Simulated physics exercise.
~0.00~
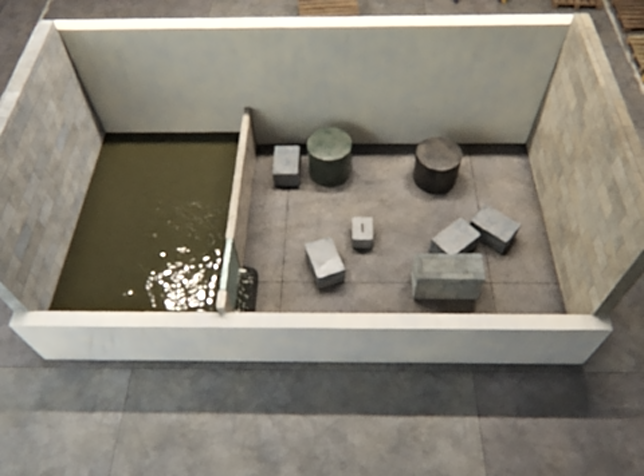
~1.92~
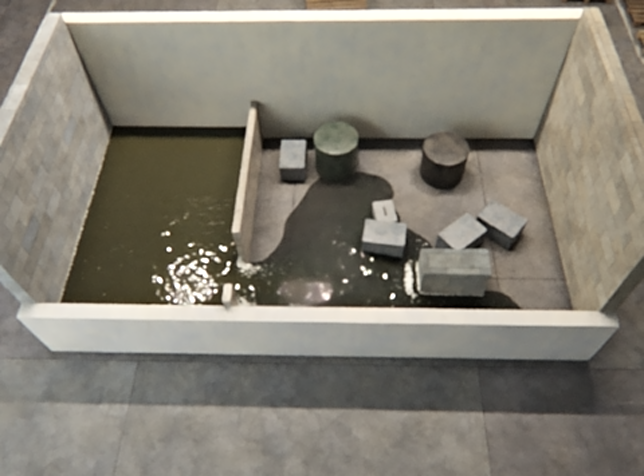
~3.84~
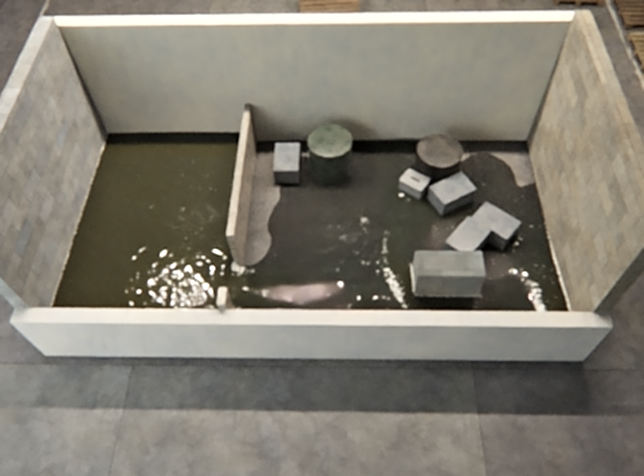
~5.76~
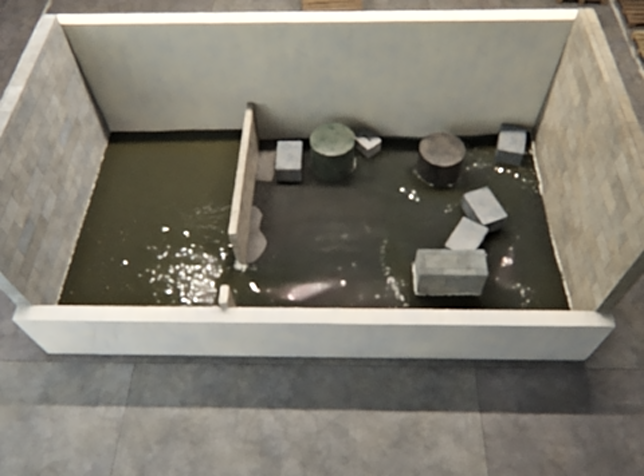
Two adjoining walled rooms seen from above, dark water spilling through the doorway, spreading across the dry floor and scattering grey boxes.
